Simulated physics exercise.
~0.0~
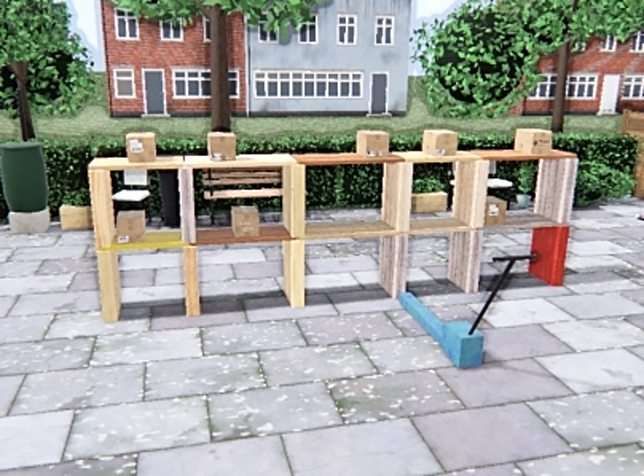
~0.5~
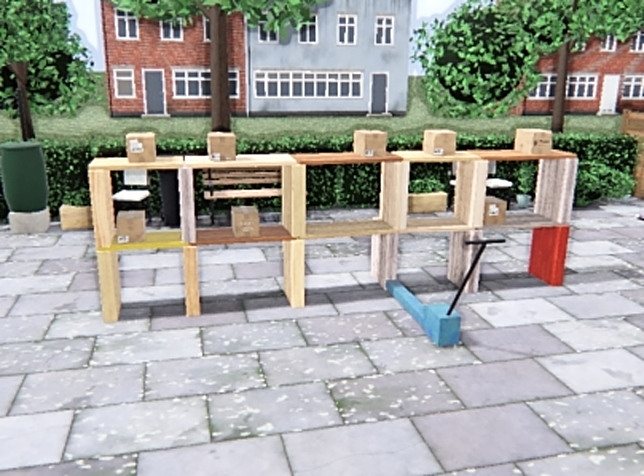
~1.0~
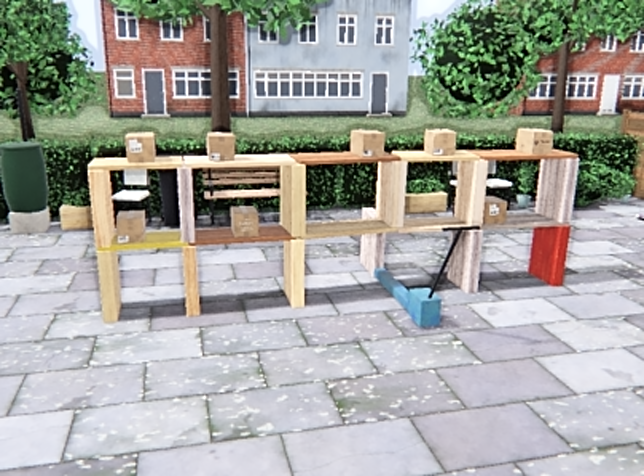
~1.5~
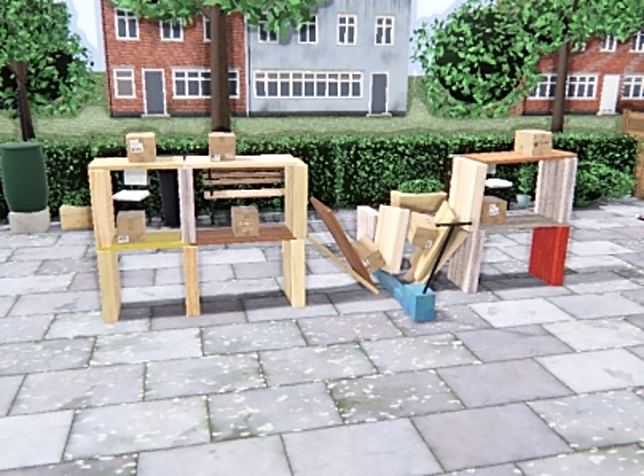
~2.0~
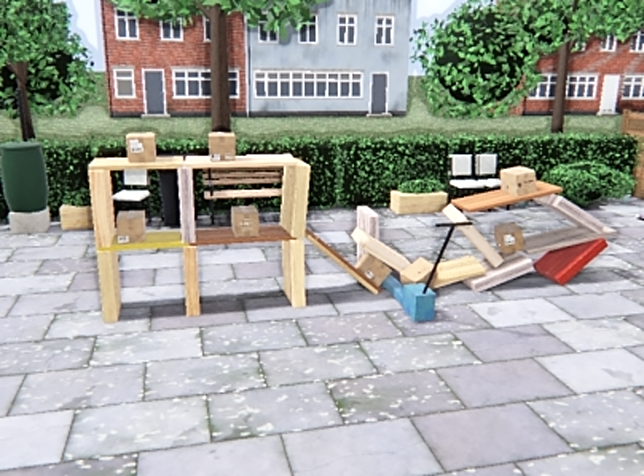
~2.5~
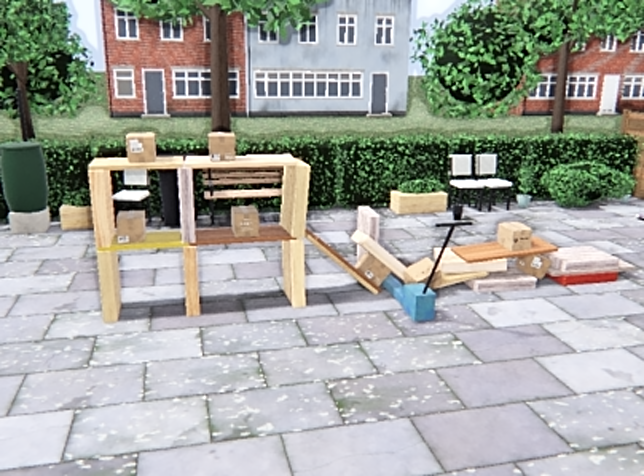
A low blue jack with a black handle sits on grey paving at the right front of a two-tier row of timber shelves, seen from the front across a yard with a hedge, trees and brick houses behind. Cardboard boxes rest on the boards, with a yellow board at left and a red upright at far right. The jack slides left and inward, shifting the foot of one upright. The middle bays cave in, spilling boards and boxes, then the right end leans over and collapses. The red upright ends flat, while the left bays stand unmoved.
